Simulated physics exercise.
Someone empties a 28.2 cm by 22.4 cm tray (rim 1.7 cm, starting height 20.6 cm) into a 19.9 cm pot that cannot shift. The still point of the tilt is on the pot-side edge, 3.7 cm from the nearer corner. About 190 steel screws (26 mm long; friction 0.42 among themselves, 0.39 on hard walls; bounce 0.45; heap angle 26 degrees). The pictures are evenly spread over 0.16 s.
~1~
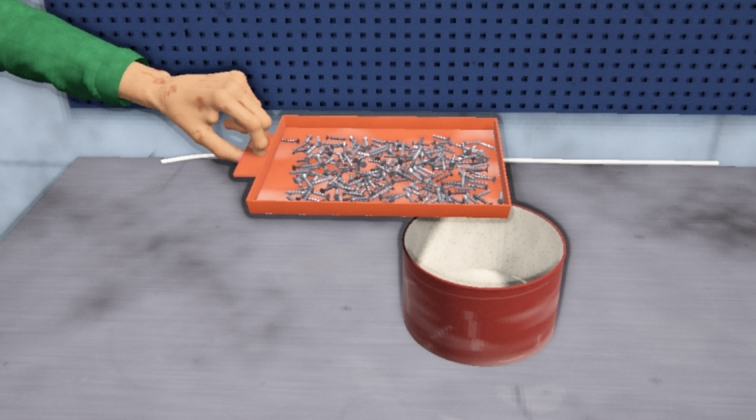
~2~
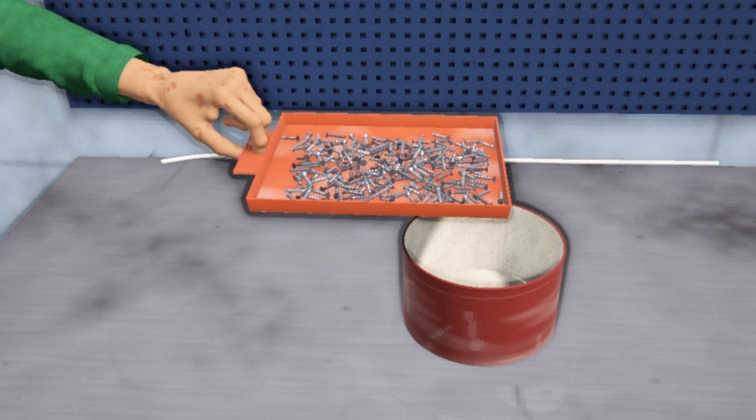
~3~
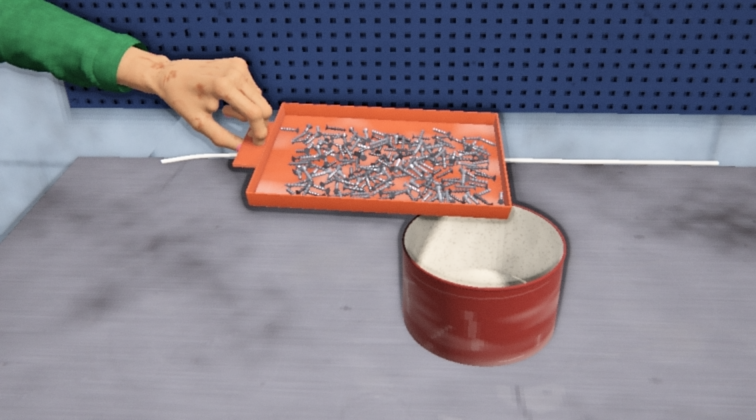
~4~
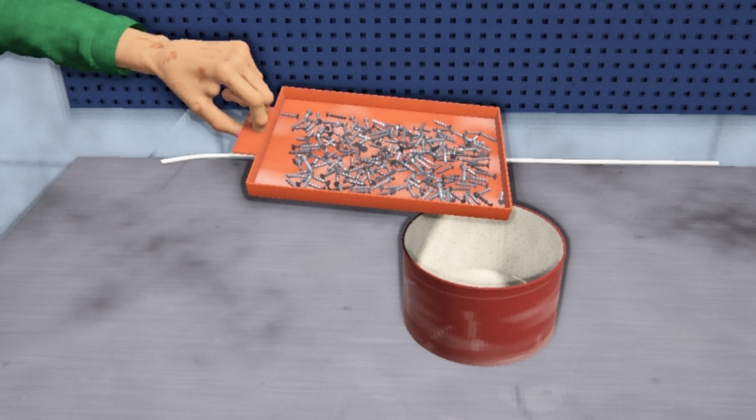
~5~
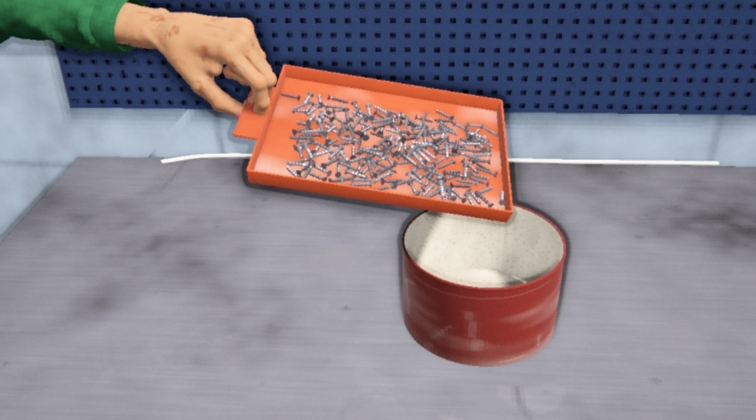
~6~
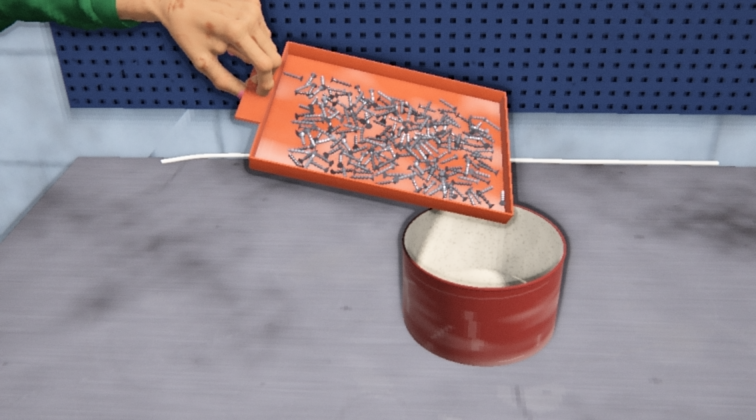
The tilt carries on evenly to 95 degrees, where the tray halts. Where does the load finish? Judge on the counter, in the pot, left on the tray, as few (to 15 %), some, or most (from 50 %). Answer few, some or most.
On the counter: Most; in the pot: Few; left on the tray: Few.
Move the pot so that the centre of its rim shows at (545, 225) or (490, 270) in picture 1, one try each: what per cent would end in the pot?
About 0 and 70 per cent.
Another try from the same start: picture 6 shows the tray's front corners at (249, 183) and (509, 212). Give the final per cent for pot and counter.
Pot 10, counter 90.
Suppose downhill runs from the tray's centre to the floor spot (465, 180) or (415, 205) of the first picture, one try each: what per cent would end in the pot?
Some 15 and 10 per cent.
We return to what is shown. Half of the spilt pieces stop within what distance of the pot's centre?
About 20 cm.
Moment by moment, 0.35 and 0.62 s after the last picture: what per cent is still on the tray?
About 95, 0.
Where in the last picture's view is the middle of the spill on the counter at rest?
At about (570, 403).
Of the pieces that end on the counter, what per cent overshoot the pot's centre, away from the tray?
Some 100 per cent.
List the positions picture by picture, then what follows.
In the first frame, tray tilt 0 degrees, front corners at (249, 199) and (508, 204); middle of the pieces at (387, 170); pot at (483, 240).
In the second frame, tray tilt 1 degrees, front corners at (249, 197) and (508, 205); middle of the pieces at (387, 169).
In the third frame, tray tilt 3 degrees, front corners at (249, 192) and (509, 206), lowest corner right front; middle of the pieces at (387, 165).
In the fourth frame, tray tilt 7 degrees, front corners at (249, 182) and (509, 208), lowest corner right front; middle of the pieces at (388, 157).
In the fifth frame, tray tilt 13 degrees, front corners at (250, 169) and (510, 210), lowest corner right front; middle of the pieces at (390, 148).
In the sixth frame, tray tilt 19 degrees, front corners at (252, 156) and (511, 213), lowest corner right front; middle of the pieces at (392, 138); pot at (483, 240).
Then, 0.21 s after the last picture, tilt 58 degrees; the tray holds 100 %, the pot 0 %.
Then, 0.35 s after the last picture, tilt 84 degrees; the tray holds 95 %, the pot 0 %.
Then, 0.62 s after the last picture, tilt 95 degrees; the tray holds 0 %, the pot 5 %.
In the end, counter 90 %, pot 5 %, tray 0 %.
